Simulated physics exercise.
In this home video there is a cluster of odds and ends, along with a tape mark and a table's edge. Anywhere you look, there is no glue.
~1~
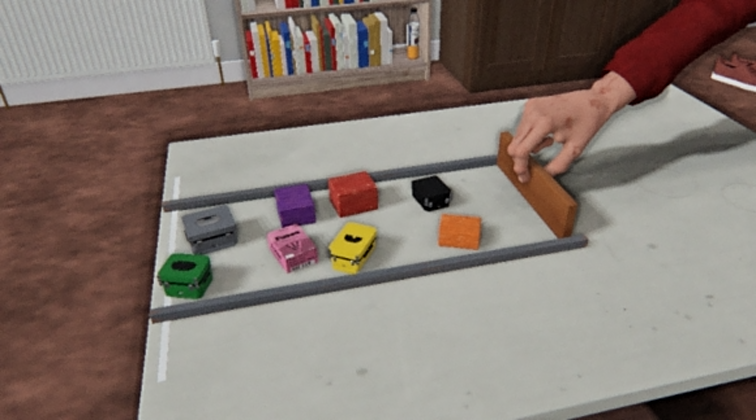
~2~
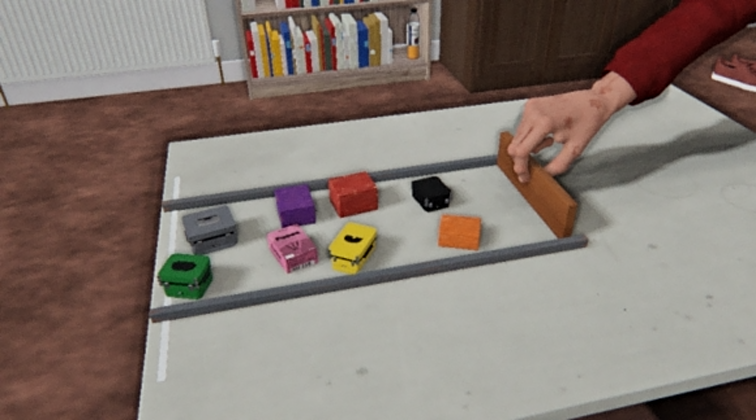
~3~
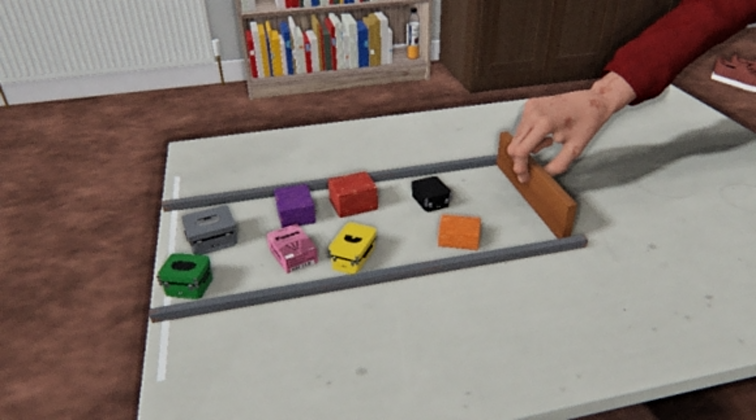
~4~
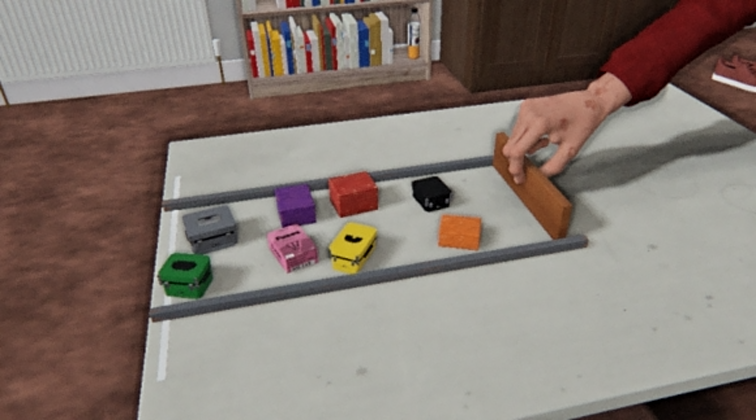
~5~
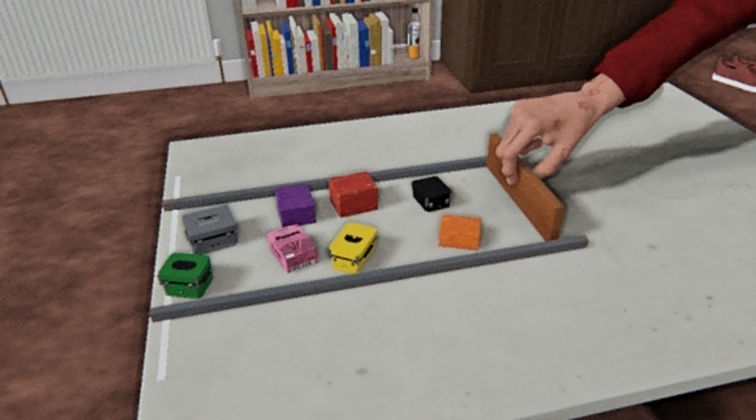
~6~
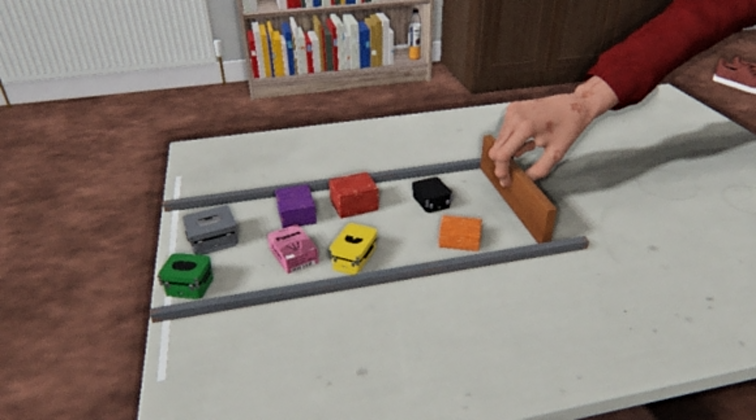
On a pale tabletop, a hand in a red sleeve held a wooden board upright between two grey rails, then slid it slightly left toward the small colourful blocks and cases, which stayed still.
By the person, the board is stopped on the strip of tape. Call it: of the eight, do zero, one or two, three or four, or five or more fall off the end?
Five or more fall off.
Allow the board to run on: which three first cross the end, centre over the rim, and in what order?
The grey case, the green case, the purple block.
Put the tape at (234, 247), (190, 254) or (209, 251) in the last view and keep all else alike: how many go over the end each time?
In order, 4, 6 and 6.
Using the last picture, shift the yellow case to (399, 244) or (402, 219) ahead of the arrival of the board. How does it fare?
At the first place it goes off the edge, and at the second it goes off the edge.
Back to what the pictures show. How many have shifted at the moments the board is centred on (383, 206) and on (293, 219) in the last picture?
First 5, then 8.
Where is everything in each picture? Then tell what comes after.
In the first picture, green case (187, 277); grey case (211, 231); pink box (292, 248); board (532, 182); tape (171, 257).
In the second picture, grey case (211, 231); orange block (460, 232).
In the third picture, pink box (292, 248); red block (353, 194).
In the fourth picture, green case (187, 277); yellow case (354, 249).
In the fifth picture, grey case (211, 230); black case (431, 195).
In the sixth picture, green case (188, 277); grey case (211, 231); pink box (293, 248); board (514, 187); tape (172, 256).
Early on, none off yet; green case at rest near (188, 277); grey case at rest near (211, 231); pink box at rest near (293, 248).
A while later, none off yet; green case travelled a little near (162, 283); grey case travelled about its own width near (153, 241); pink box travelled well along near (205, 257).
Finally, the number that fall off is five or more; lost, orange block, black case, red block, yellow case, purple block, pink box, grey case and green case.
